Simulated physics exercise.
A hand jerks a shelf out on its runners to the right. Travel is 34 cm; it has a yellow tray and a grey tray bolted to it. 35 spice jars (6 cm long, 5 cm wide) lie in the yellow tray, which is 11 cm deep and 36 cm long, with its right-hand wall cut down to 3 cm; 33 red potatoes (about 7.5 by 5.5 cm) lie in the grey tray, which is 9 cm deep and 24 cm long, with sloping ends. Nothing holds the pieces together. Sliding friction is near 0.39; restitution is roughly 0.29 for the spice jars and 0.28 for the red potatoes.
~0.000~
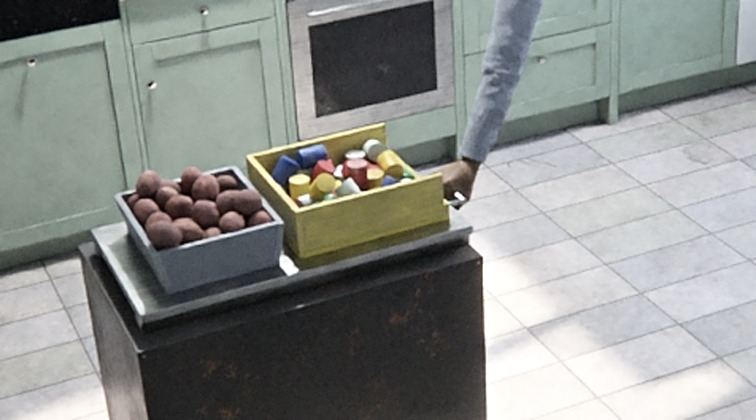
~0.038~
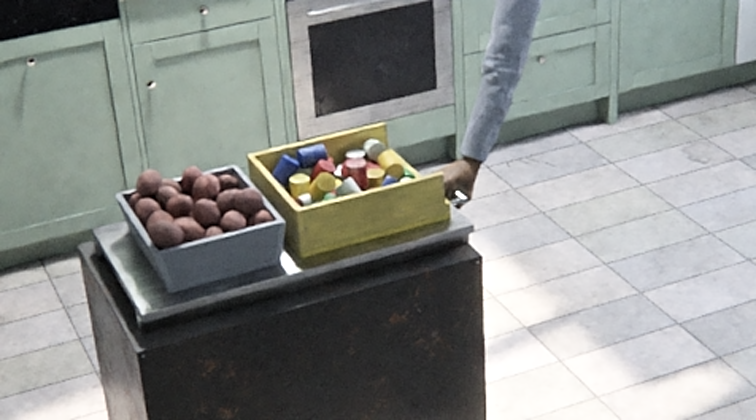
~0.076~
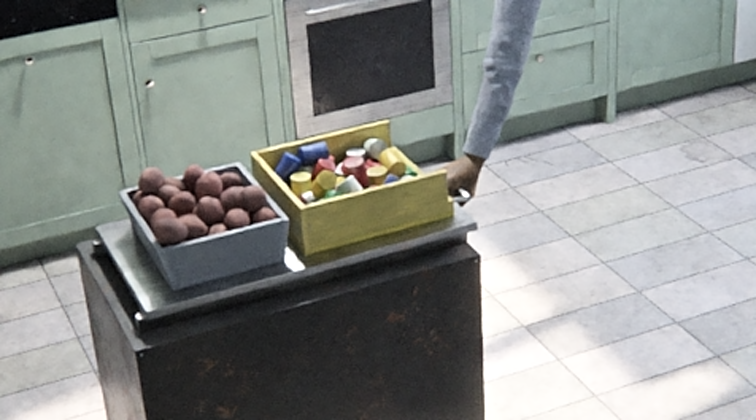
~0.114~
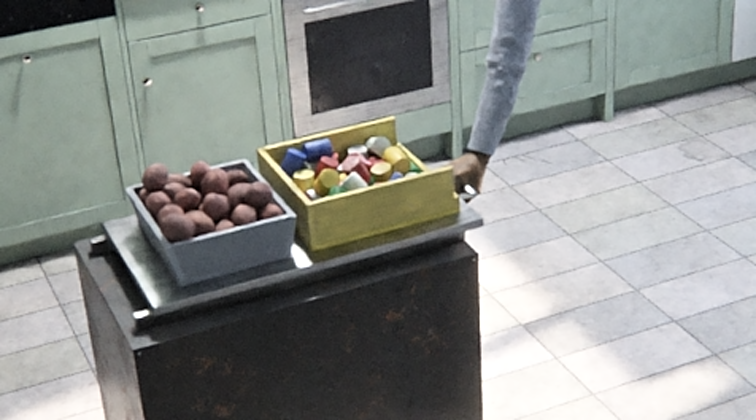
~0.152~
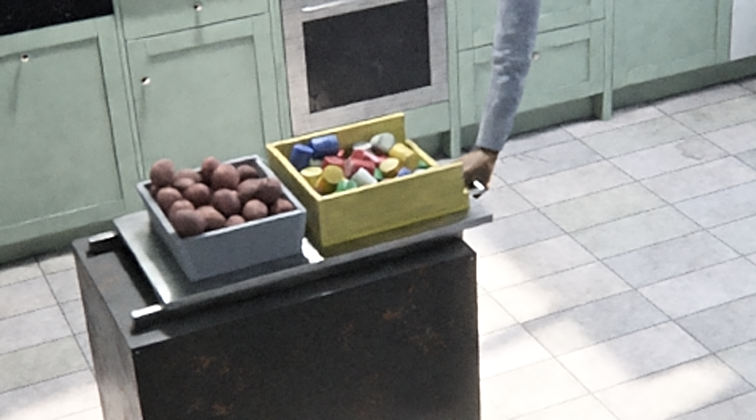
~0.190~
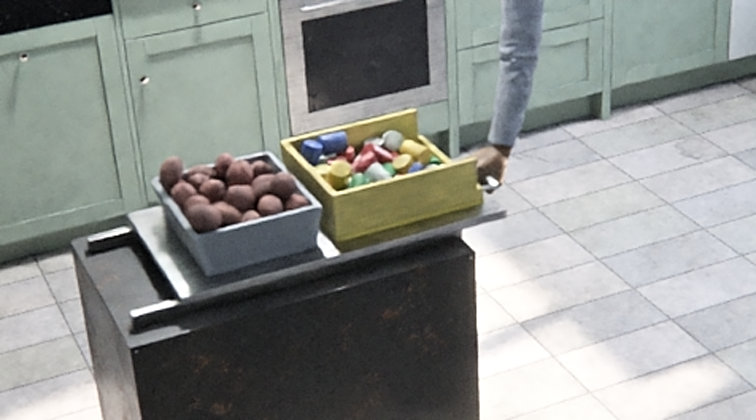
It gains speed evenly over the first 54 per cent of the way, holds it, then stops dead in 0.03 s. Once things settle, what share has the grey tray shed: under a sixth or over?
Out of the grey tray go less than a sixth of the red potatoes.
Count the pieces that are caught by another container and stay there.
Roughly 0.
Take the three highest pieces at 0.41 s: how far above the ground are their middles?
Roughly 82 cm.
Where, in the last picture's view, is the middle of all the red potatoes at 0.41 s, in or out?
Near (327, 179).
After 0.33 s, the shelf hits its stop.
After 0.41 s, the yellow tray has all 35 and the grey tray is down by 1 of 33.
After 0.53 s, the yellow tray is down by 2 of 35 and the grey tray is down by 1 of 33.
After 0.75 s, the yellow tray is down by 3 of 35 and the grey tray is down by 2 of 33.
Outcome (at 1.19 s), the yellow tray is down by 3 of 35 and the grey tray is down by 2 of 33. Asked share, 2 of 33, 6 per cent.
